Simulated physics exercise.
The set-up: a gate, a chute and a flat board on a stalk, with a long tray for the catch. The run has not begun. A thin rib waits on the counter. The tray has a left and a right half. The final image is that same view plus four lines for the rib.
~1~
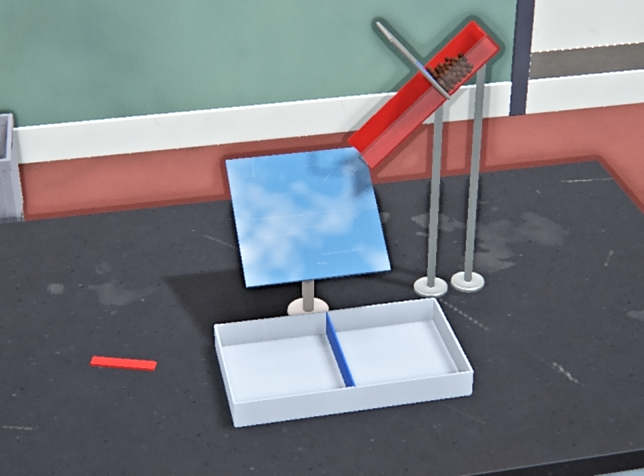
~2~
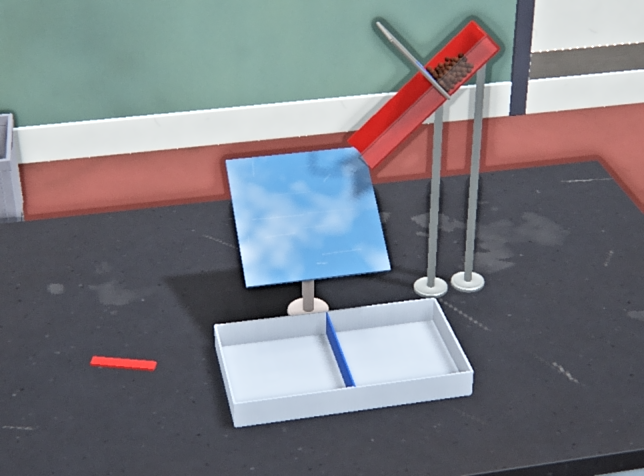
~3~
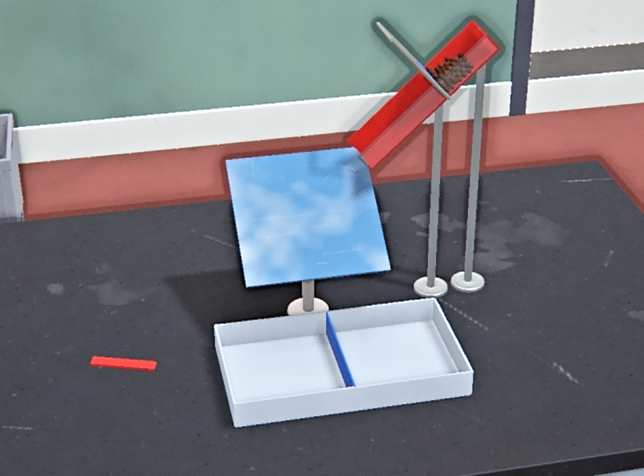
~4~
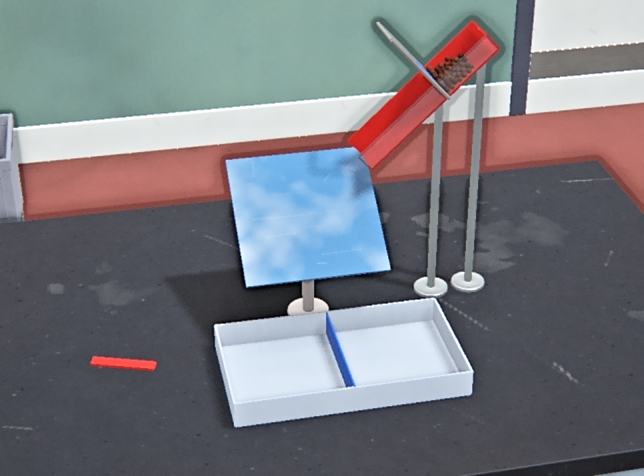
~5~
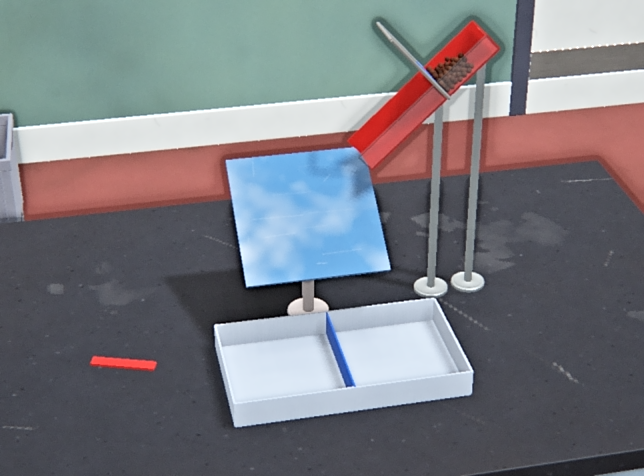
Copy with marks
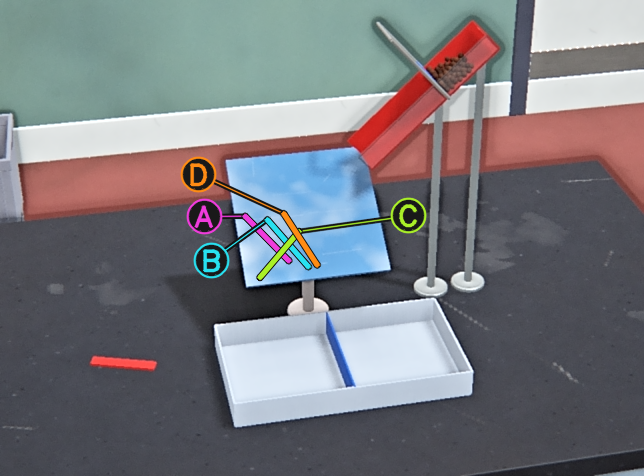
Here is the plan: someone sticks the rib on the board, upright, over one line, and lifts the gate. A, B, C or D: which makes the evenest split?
Choose B.
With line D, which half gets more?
More lands on the right.
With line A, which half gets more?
More lands on the left.
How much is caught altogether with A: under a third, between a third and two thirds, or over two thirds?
Line A gives over two thirds.
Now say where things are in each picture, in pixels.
In the first picture, load behind the gate (449, 73), allspice berries; lip of the chute (366, 162), sloping fairly steeply.
In the second picture, middle of the board (307, 214), tilted fairly steeply; middle of its low edge (319, 278); of its high edge (295, 153).
In the third picture, front corners of the tray (235, 403) and (472, 371); front end of its middle wall (355, 387); gate still shut (424, 72).
In the fourth picture, middle of the load (449, 73); lip (366, 162).
In the fifth picture, middle of the load (449, 73); lip (366, 162).
On the marked copy, line A from (245, 216) to (288, 260); line B from (267, 219) to (308, 266); line C from (299, 231) to (259, 277); line D from (283, 213) to (317, 265).
With A, of what is caught, the larger part in the left half, about a tenth in the right.
With B, of what is caught, roughly half in the left half, roughly half in the right.
With C, of what is caught, almost all in the left half, just a few in the right.
With D, of what is caught, about a tenth in the left half, the larger part in the right.
